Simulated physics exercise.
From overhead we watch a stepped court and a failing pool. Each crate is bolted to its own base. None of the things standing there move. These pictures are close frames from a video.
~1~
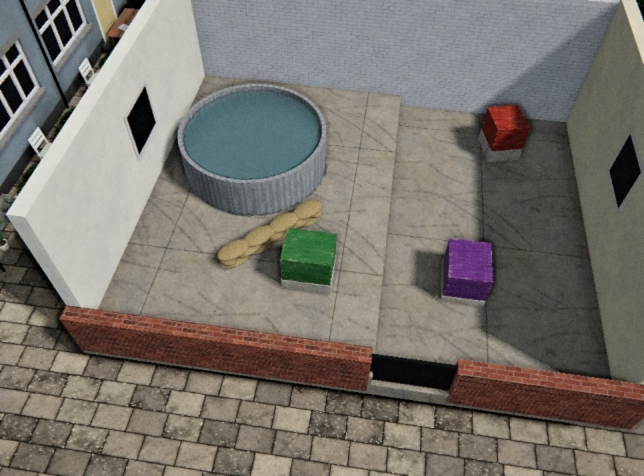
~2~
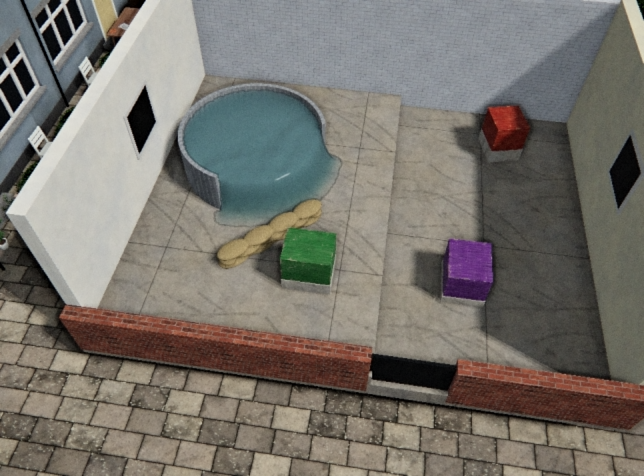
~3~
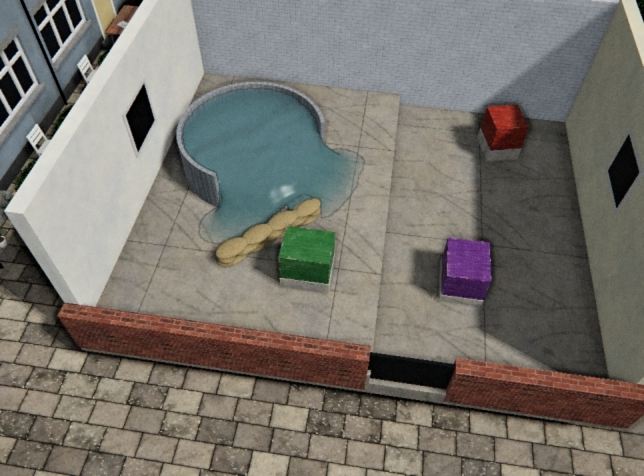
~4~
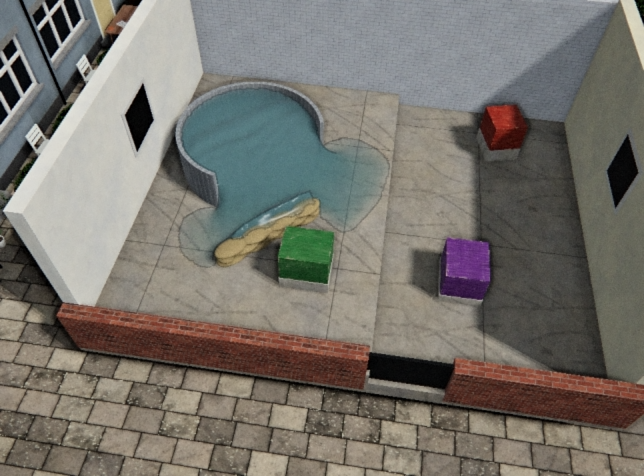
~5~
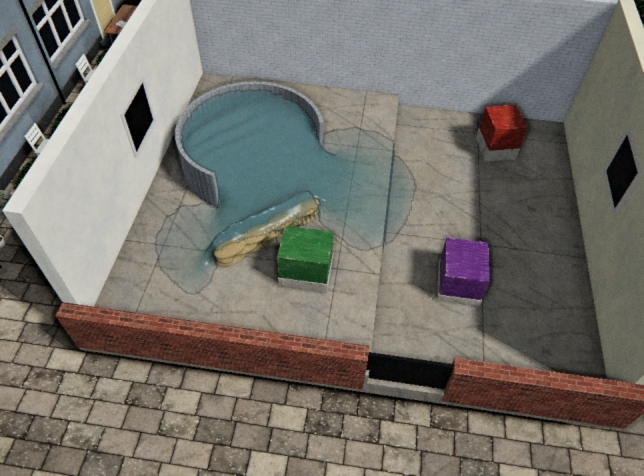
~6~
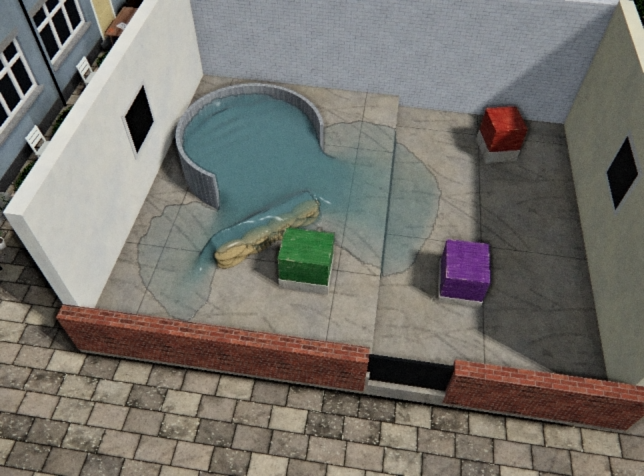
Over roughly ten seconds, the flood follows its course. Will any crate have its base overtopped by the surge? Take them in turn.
Result: The red crate will be spared, the purple crate will be hit by the water, the green crate will be spared.
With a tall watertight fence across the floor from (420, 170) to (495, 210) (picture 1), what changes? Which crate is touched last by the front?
Answer: The red-painted one.
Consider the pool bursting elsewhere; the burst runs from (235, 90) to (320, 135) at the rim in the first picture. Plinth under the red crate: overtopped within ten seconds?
So, as it turns out, the red crate is swamped.
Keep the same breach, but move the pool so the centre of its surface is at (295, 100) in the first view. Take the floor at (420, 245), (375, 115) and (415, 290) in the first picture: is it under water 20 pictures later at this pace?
In turn: Flooded, clear, wet.
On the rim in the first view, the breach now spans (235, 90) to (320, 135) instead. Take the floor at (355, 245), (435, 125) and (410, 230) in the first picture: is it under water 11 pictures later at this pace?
The first comes out untouched, the second soaked, the third untouched.
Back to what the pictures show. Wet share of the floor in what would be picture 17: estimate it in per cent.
About 60 per cent.
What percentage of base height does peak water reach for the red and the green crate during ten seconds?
Peak levels: Approx. 70 % then 70 %.
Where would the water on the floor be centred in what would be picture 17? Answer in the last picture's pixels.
About (308, 211).
A moment on, water covers 50 % of the floor; the red crate water round its plinth, the purple crate water round its plinth, the green crate water round its plinth.
Next, water covers 60 % of the floor; the red crate water round its plinth, the purple crate water round its plinth, the green crate water round its plinth.
Then, water covers 80 % of the floor; the red crate water round its plinth, the purple crate water round its plinth, the green crate water round its plinth.
Later, water covers 85 % of the floor; the red crate water round its plinth, the purple crate water round its plinth, the green crate water round its plinth.
In the end, water covers 95 % of the floor; the red crate stayed above the water, the purple crate was topped, the green crate stayed above the water.
